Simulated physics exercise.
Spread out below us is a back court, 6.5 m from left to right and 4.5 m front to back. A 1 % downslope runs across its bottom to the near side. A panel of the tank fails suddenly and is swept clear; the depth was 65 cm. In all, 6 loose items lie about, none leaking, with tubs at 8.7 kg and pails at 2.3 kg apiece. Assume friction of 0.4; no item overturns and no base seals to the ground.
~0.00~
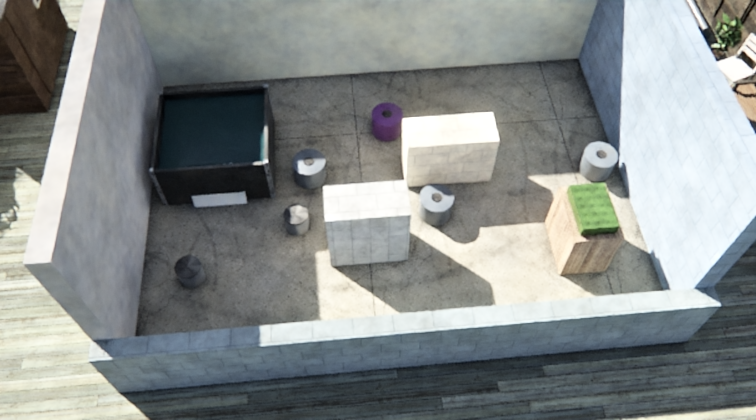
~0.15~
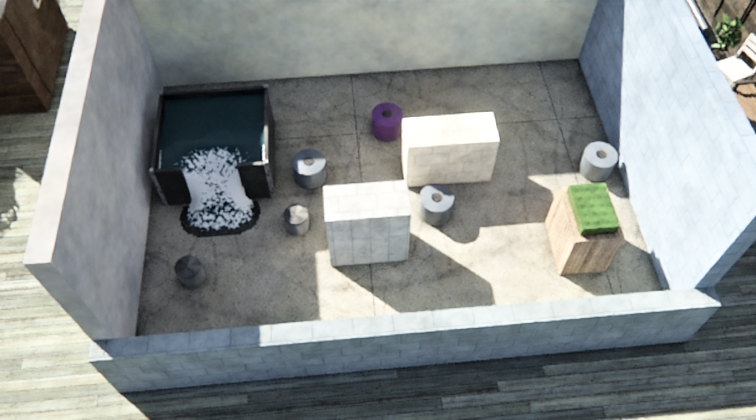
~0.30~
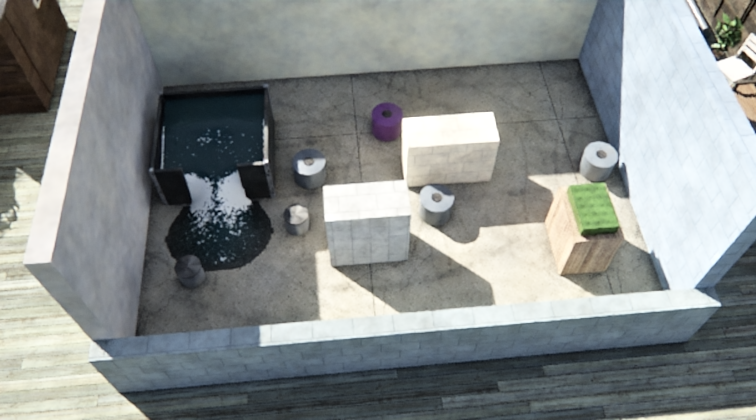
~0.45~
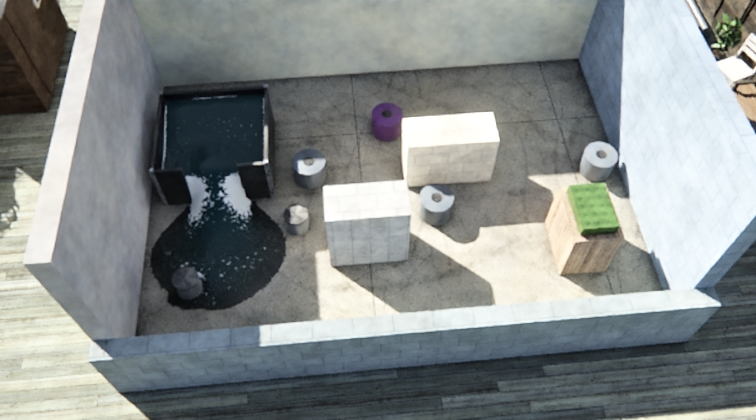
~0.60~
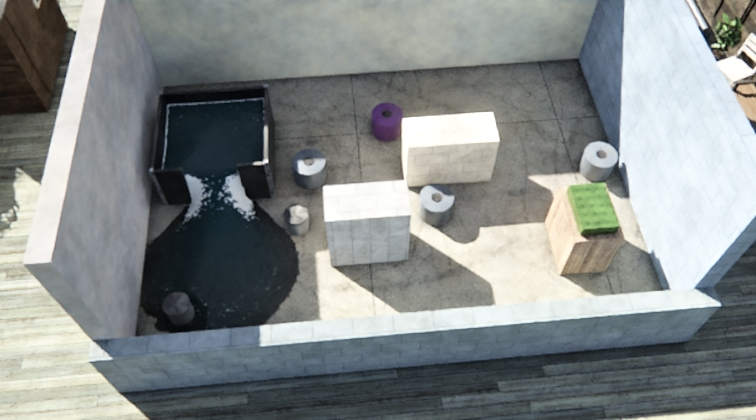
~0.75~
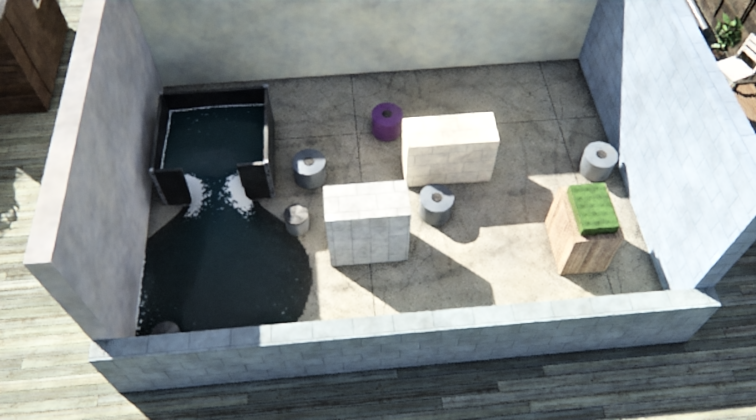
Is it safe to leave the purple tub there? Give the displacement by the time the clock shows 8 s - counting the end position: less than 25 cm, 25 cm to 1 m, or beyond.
I'm guessing it fails to move much.
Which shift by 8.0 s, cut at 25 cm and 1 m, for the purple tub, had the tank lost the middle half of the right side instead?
My answer is that the purple tub is flushed far out.
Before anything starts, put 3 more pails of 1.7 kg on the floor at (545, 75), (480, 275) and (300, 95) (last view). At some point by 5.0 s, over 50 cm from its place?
In turn: Short of it, past it, less.
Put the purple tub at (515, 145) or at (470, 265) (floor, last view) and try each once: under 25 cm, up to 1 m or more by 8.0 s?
First it drifts a modest way, then it is swept away.
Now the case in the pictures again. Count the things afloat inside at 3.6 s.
I'd say 1 of them.
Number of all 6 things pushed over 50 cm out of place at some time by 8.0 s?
By my count, 3.
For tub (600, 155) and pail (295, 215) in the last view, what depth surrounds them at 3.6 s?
Roughly 0 and 2 cm.
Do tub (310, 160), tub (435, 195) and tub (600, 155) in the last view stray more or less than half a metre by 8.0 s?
Well, going one by one, it's not that far, not that far and too far.
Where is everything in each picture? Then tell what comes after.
The purple tub at (387, 114), on the bottom; water covers 1.8 m2; 0 of 6 have shifted, in the first frame.
The purple tub at (387, 114), on the bottom; water covers 2.2 m2; 0 of 6 have shifted, in the second frame.
The purple tub at (387, 114) rests on the ground; water covers 2.9 m2; 0 of 6 have shifted, in the third frame.
The purple tub at (387, 114) rests on the ground; 3.7 m2 under water; 1 of 6 have shifted, in the fourth frame.
The purple tub at (387, 114), on the bottom; 4.7 m2 under water; 1 of 6 have shifted, in the fifth frame.
The purple tub at (387, 114), on the bottom; 5.6 m2 under water; 1 of 6 have shifted, in the sixth frame.
After 1.6 s the purple tub is near (387, 114), 0.0 m from its start, aground; 1 afloat.
After 3.6 s the purple tub is near (387, 114), 0.0 m from its start, aground; 1 afloat.
After 5.6 s the purple tub is near (387, 114), 0.0 m from its start, aground; 1 afloat.
After 8.0 s the purple tub is near (387, 114), 0.0 m from its start, aground; 3 afloat.
